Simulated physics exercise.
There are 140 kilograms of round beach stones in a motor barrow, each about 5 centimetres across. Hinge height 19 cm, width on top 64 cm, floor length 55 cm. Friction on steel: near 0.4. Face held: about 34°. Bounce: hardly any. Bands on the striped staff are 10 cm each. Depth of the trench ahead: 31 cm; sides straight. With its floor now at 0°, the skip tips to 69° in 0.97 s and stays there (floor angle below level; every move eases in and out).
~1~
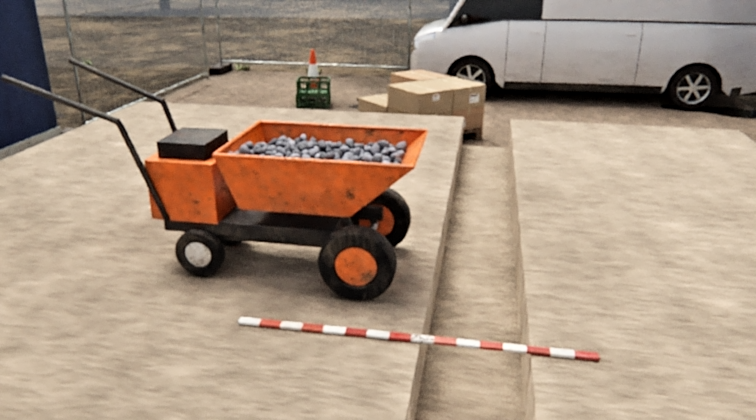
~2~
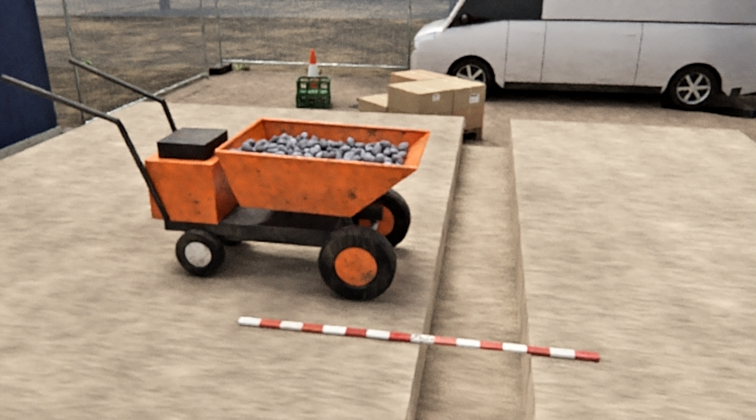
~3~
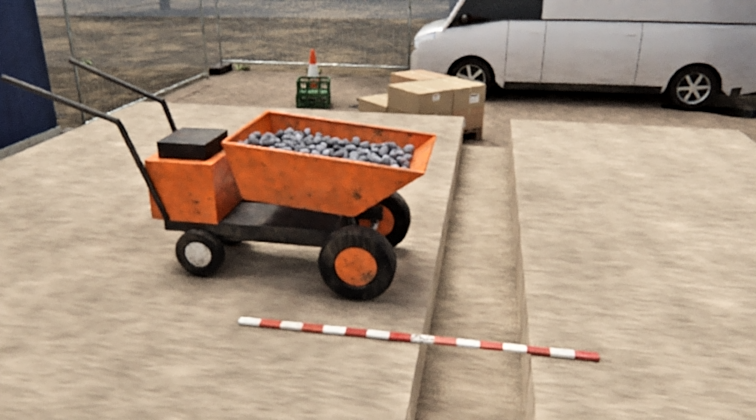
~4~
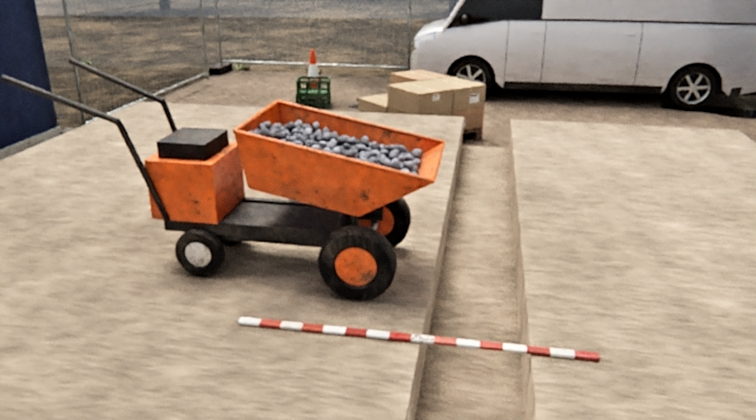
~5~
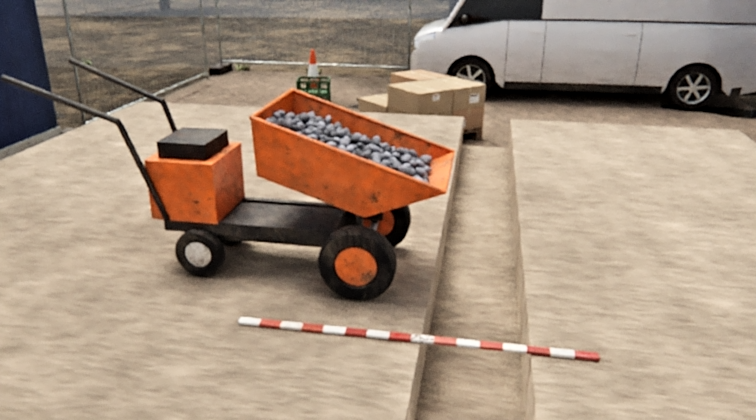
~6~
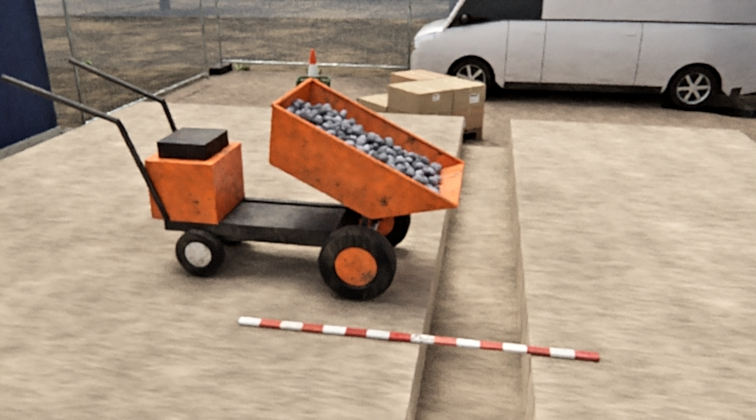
An orange motorized cart loaded with grey stones stood still beside a narrow trench while its skip gradually tilted up from the back, the front lip lowering toward the right and the stones staying inside.
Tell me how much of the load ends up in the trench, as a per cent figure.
Some 65 per cent ends up in the trench.
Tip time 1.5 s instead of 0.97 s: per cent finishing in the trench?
Roughly 70 per cent would.
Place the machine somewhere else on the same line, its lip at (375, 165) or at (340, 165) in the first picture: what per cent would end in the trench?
100 %, then 100 %.
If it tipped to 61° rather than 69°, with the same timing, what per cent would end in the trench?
Roughly 60 per cent would end in the trench.
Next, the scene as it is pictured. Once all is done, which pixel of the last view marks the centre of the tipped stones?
Middle at around (508, 320), I'd say.
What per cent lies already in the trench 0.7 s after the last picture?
Around 35 per cent of it.
Then, 0.3 s after the last picture the floor is at 58°, 100 % in the skip; the foremost stones are at (484, 248).
Then, 0.7 s after the last picture the floor is at 69°, 51 % in the skip, 36 % in the trench, 13 % past the trench; the foremost stones are at (569, 290).
Then, 1.0 s after the last picture the floor is at 69°, 9 % in the skip, 57 % in the trench, 35 % past the trench; the foremost stones are at (692, 283).
Then, 3.0 s after the last picture the floor is at 69°, 0 % in the skip, 65 % in the trench, 35 % past the trench; the foremost stones are past the picture's edge.
